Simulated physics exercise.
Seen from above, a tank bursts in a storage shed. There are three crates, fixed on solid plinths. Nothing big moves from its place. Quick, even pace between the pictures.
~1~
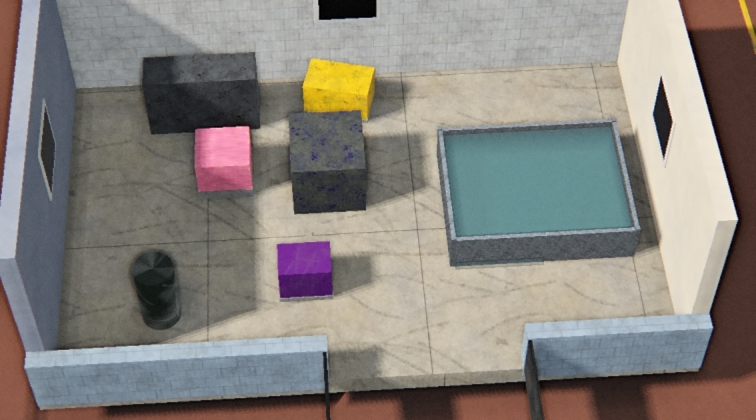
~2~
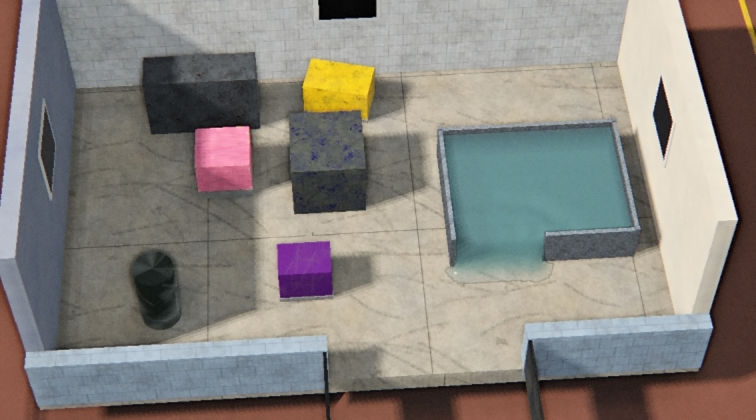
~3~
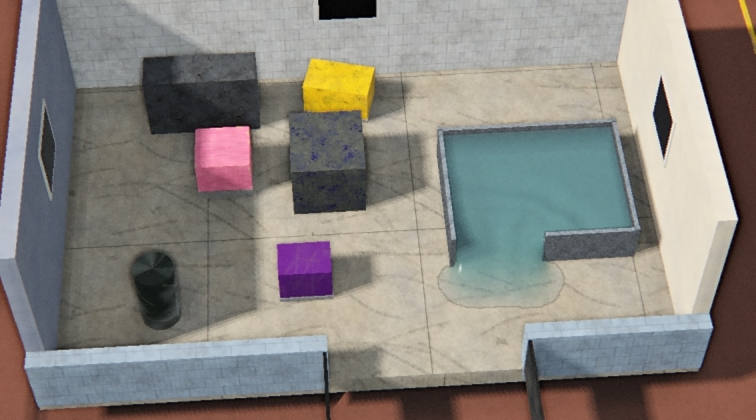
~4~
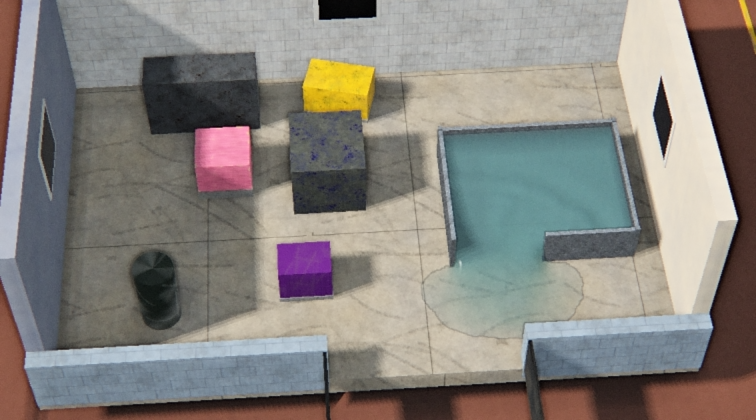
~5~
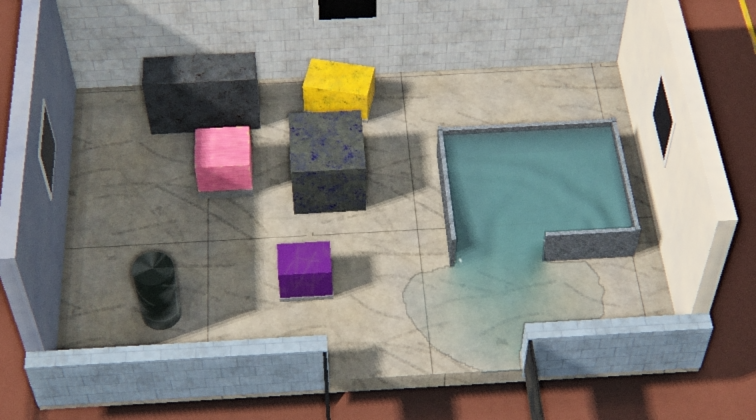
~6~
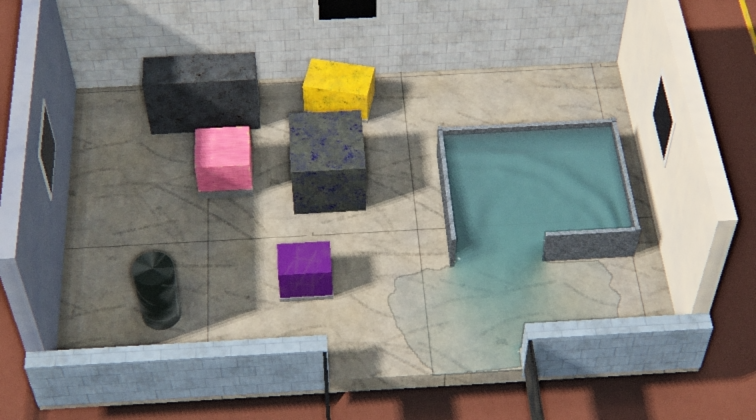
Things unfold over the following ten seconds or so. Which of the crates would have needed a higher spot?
Yellow crate: No, it stays dry. Purple crate: No, it stays dry. Pink crate: No, it stays dry.
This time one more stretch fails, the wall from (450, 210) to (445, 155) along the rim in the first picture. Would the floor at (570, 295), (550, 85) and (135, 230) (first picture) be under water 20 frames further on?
In sequence: Untouched, inundated, inundated.
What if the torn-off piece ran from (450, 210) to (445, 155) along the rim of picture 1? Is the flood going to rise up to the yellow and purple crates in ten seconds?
I expect yellow goes wet while purple goes wet.
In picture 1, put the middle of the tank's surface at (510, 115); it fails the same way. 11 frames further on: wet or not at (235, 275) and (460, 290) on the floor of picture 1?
The first spot is not reached, while the second is wetted.
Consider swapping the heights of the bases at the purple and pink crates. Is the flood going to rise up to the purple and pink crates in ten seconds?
The purple crate stays clear, and the pink crate stays clear.
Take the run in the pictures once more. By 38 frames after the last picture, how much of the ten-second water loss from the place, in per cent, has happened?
About 80 per cent.
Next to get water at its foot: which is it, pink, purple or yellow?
That's the one in purple.
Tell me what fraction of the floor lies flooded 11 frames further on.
Estimate: Some 20 in a hundred.
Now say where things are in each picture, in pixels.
The first picture shows the tank at (536, 181) is whole and still.
In the second picture, the front is at (547, 268), out from the gap at (499, 252).
In the third picture, water pours out at (499, 254) and has run to (544, 300).
In the fourth picture, water pours out at (499, 255) and has run to a hidden place.
In the fifth picture, the front is at a hidden place, out from the gap at (499, 255).
In the sixth picture, water pours out at (499, 254) and has run to a hidden place.
A moment on, water covers 15 % of the floor; the yellow crate not reached, the purple crate not reached, the pink crate not reached.
Next, water covers 20 % of the floor; the yellow crate not reached, the purple crate water round its plinth, the pink crate not reached.
Then, water covers 25 % of the floor; the yellow crate not reached, the purple crate water round its plinth, the pink crate not reached.
Later, water covers 30 % of the floor; the yellow crate not reached, the purple crate water round its plinth, the pink crate not reached.
In the end, water covers 45 % of the floor; the yellow crate stayed above the water, the purple crate stayed above the water, the pink crate stayed above the water.
